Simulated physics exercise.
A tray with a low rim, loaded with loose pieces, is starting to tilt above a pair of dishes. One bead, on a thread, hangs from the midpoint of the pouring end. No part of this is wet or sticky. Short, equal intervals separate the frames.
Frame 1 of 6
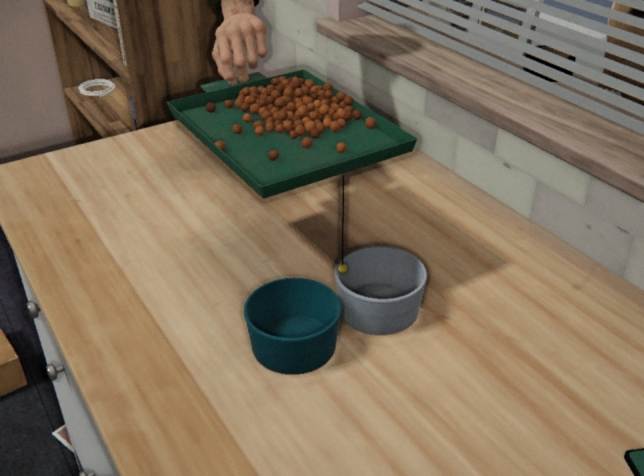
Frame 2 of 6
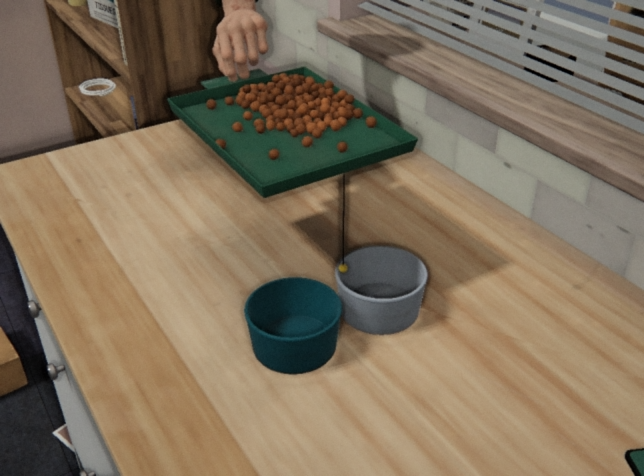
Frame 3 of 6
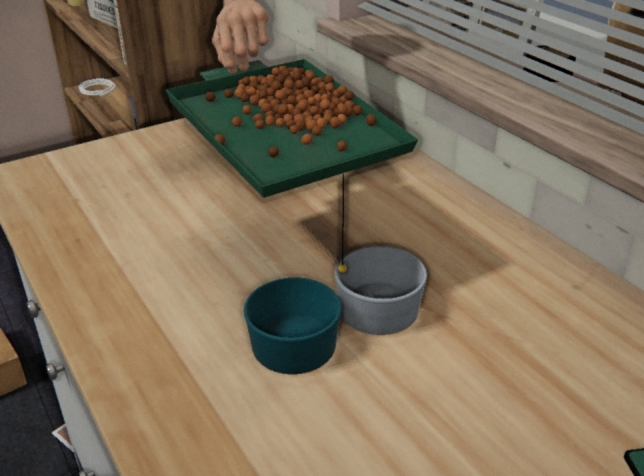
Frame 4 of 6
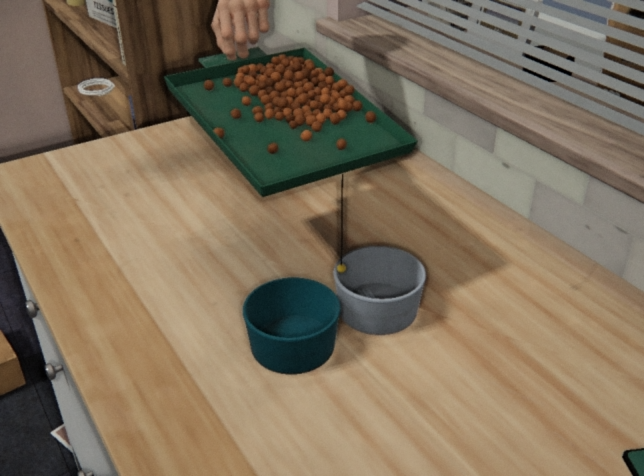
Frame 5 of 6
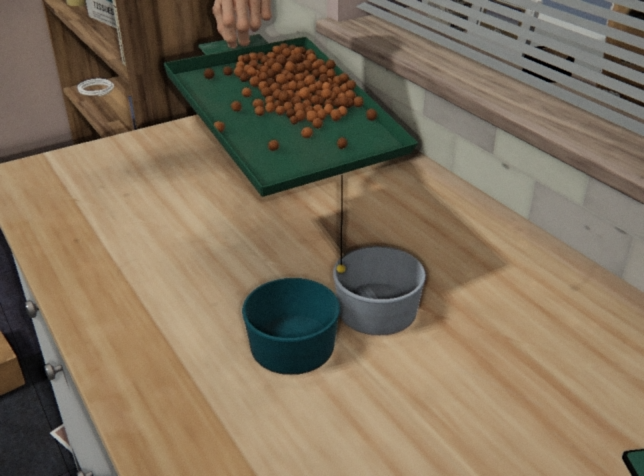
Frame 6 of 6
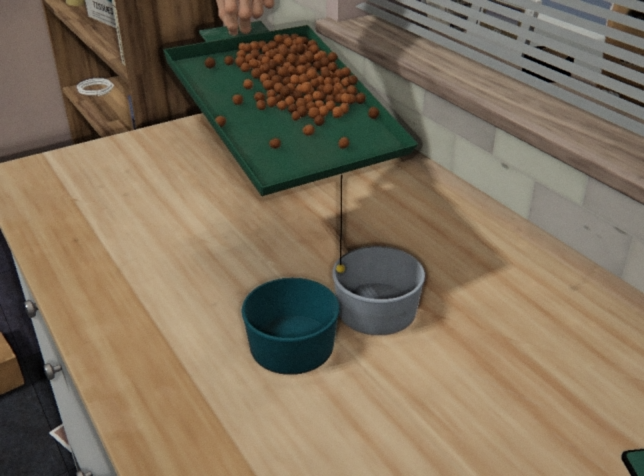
The footage shows a hand at the far side of a green tray of small round brown pieces above a teal dish and a grey dish; the tray's far side gradually rises while the pieces stay heaped and a bead hangs below.
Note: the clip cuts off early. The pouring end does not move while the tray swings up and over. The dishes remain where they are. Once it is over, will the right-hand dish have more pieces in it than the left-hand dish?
Yes. The dish to the right will collect more.
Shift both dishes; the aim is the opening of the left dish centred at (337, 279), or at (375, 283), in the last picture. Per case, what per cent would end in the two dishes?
Estimates in order: 20 percent, 50 percent.
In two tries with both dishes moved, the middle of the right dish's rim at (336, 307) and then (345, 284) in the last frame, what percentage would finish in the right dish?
It works out to 30 percent and then 20 percent.
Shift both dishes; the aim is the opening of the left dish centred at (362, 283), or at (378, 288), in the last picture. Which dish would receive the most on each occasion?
First try: The leftmost dish. Second try: The leftmost dish.
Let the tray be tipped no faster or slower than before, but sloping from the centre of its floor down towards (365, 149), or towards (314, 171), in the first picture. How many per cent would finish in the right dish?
In order, 60 in a hundred and 10 in a hundred.
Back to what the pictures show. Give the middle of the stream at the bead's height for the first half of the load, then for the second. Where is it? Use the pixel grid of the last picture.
First around (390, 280), afterwards around (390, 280).
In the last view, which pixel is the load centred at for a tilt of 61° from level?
Centre estimate: (365, 145).
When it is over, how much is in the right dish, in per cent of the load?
That part is close to 30 percent of the load.
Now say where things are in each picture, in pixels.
Corners of the pouring end near (263, 184) and (413, 138), level; middle of the load near (291, 106), hazelnuts; left dish near (317, 350); right dish near (406, 311); bead on its thread near (343, 268), in the first picture.
Corners of the pouring end near (264, 184) and (414, 138), level; middle of the load near (292, 104), in the second picture.
Corners of the pouring end near (263, 184) and (413, 139), tipped barely, level across its low end; middle of the load near (291, 98), in the third picture.
Corners of the pouring end near (263, 184) and (413, 140), tipped a little, level across its low end; middle of the load near (291, 90), in the fourth picture.
Corners of the pouring end near (263, 184) and (413, 142), tipped a little, level across its low end; middle of the load near (292, 82), in the fifth picture.
Corners of the pouring end near (264, 184) and (413, 143), tipped clearly, level across its low end; middle of the load near (293, 74); left dish near (315, 350); right dish near (404, 311), in the sixth picture.
Shortly afterwards, tray tipped steeply; the bulk on the tray; only a few in the right dish; a little outside both; a little in the air.
Next, tray tipped right over; near two thirds on the tray; only a few in the left dish; a little in the right dish; near a quarter outside both; a little in the air.
Some moments later, tray tipped past a quarter turn; a little in the left dish; near a third in the right dish; near two thirds outside both.
In the end, tray tipped past a quarter turn; a little in the left dish; near a third in the right dish; near two thirds outside both.
